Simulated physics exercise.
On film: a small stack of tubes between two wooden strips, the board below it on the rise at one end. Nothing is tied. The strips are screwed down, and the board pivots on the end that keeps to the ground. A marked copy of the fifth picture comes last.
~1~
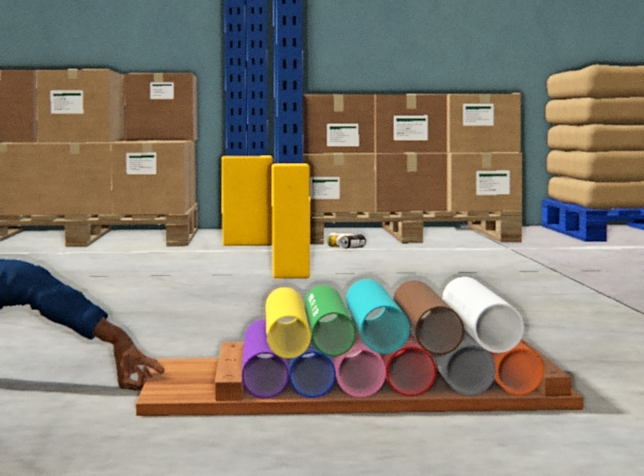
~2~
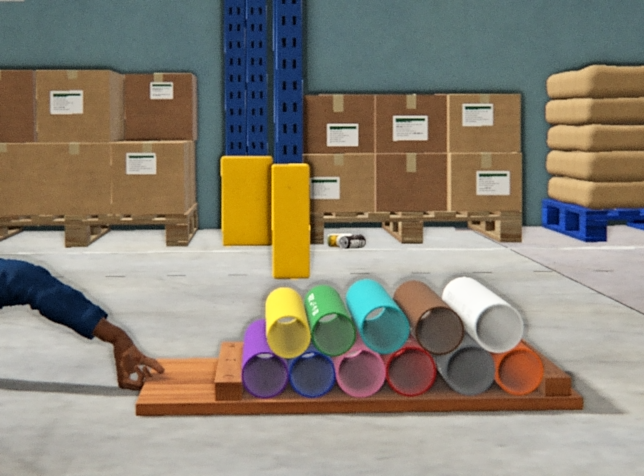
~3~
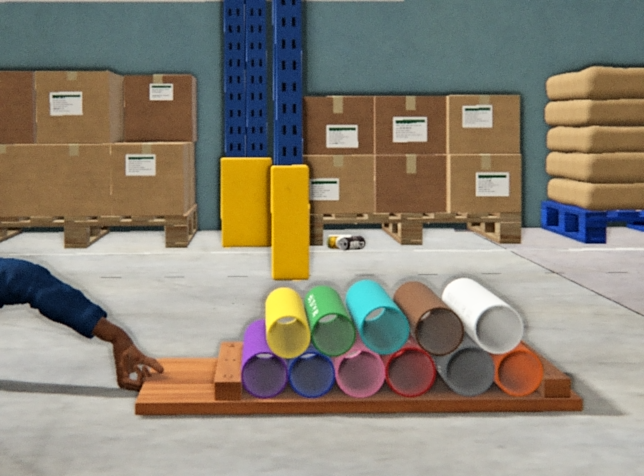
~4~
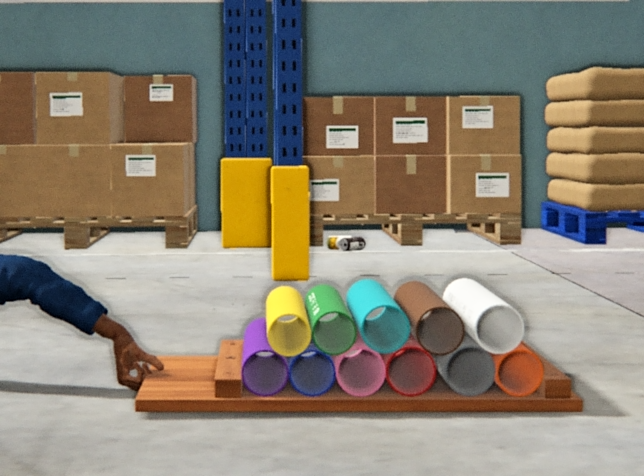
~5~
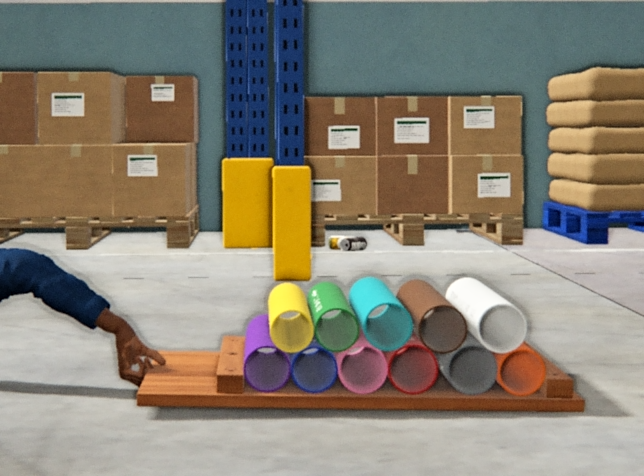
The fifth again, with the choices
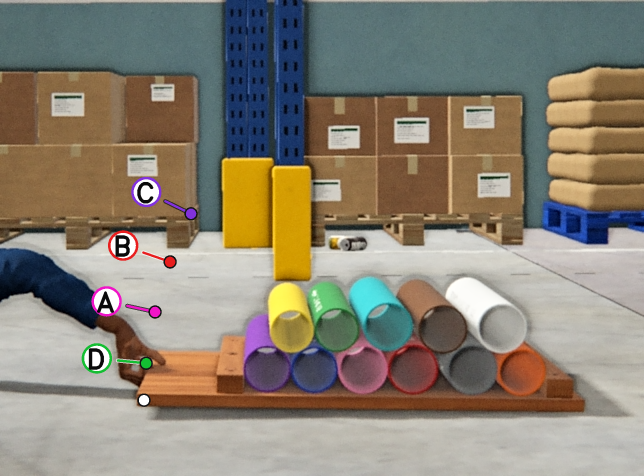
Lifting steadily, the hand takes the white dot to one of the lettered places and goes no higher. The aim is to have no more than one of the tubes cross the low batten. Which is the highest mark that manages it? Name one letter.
The answer is mark C.
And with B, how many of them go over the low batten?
The count is none.
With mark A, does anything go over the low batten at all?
No, at A.
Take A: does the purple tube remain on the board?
Yes.
On the marked copy, A at (155, 312); B at (170, 262); C at (191, 214); D at (146, 363); the white dot at (144, 400).
With C. Early on, board at 16°.
Further on, board at 27°.
At the end, board at 27°, one over the low batten (white).
As for the rest, A none over the low batten; B none over the low batten; D none over the low batten.
